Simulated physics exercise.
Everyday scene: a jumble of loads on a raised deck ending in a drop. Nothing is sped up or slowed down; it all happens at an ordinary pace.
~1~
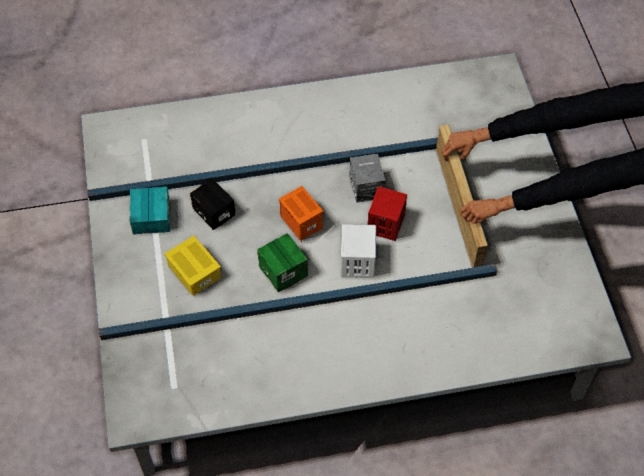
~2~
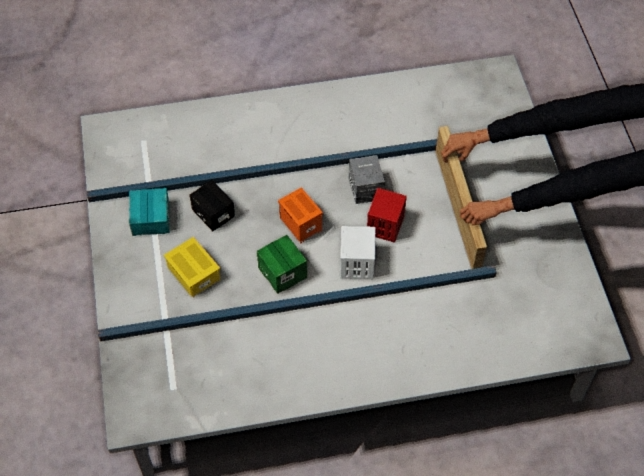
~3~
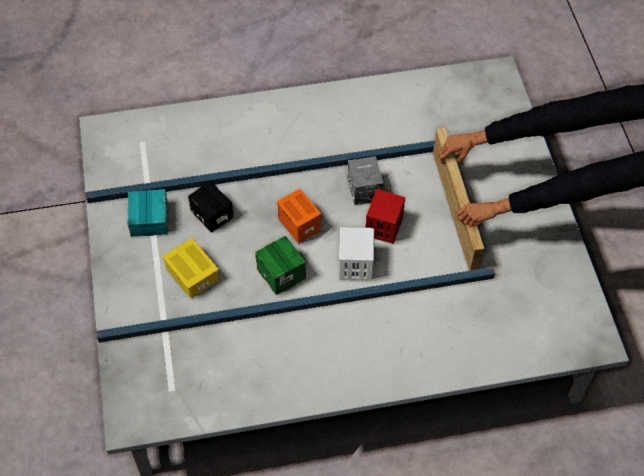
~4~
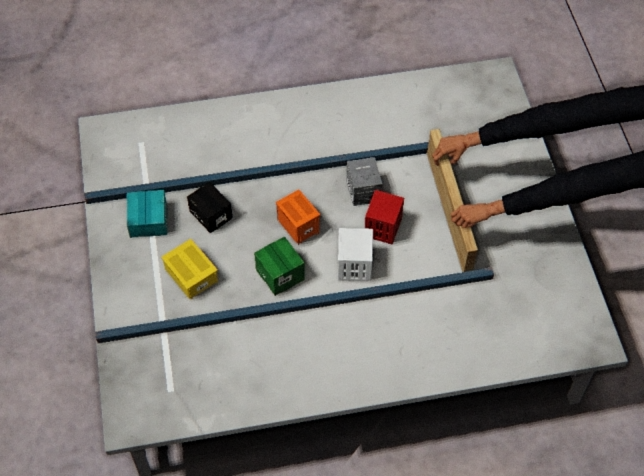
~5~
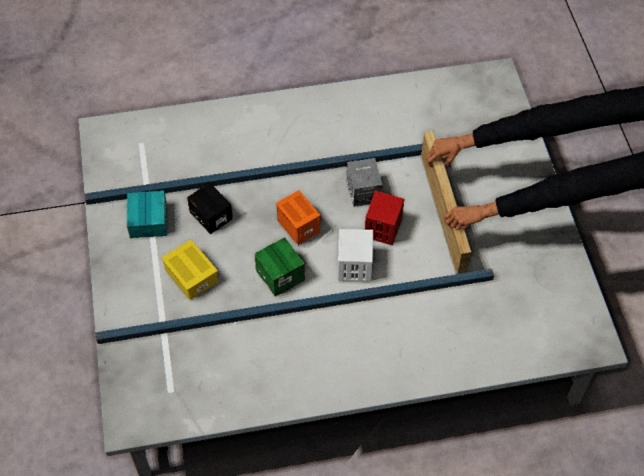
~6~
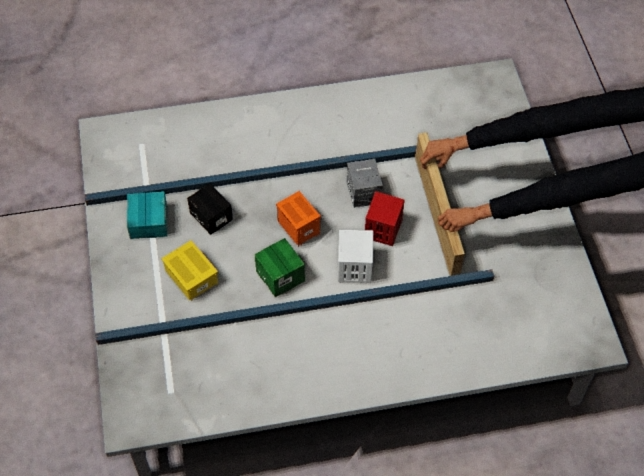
On a pale tabletop between two blue rails, two hands slid a wooden plank slightly left toward a scatter of eight colourful blocks, which stayed put as the gap between them narrowed.
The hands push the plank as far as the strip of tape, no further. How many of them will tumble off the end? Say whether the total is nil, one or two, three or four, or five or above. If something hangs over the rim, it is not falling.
So the tally of ones that come down is one, perhaps two, really.
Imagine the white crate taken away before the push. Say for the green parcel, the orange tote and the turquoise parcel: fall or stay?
In that case the green parcel stays where it is, the orange tote stays where it is, and the turquoise parcel winds up down.
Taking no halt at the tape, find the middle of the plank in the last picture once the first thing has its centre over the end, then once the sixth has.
Roughly (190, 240) for the earlier crossing, roughly (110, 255) for the later one.
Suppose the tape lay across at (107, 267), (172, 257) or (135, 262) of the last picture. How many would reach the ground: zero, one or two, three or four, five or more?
Taking the places in the order asked: At least five, then just one or two, then more than four.
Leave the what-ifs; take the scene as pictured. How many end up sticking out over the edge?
The tally is 2.
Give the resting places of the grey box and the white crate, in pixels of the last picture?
Around (135, 219) and around (140, 294).
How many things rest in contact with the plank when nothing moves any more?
3 in contact.
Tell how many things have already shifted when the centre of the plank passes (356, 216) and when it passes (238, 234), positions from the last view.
Answer - first 3, then 8.
Early on, none off yet; turquoise parcel at rest near (147, 215); yellow tote at rest near (191, 271); black parcel at rest near (210, 209).
A while later, none off yet; turquoise parcel at rest near (147, 215); yellow tote moving near (188, 271); black parcel travelled a little near (197, 209).
Further along, none off yet; turquoise parcel travelled about its own width near (101, 219); yellow tote travelled about its own width near (122, 277); black parcel travelled well along near (135, 219).
Finally, the number that fall off is one or two; lost, yellow tote and turquoise parcel.
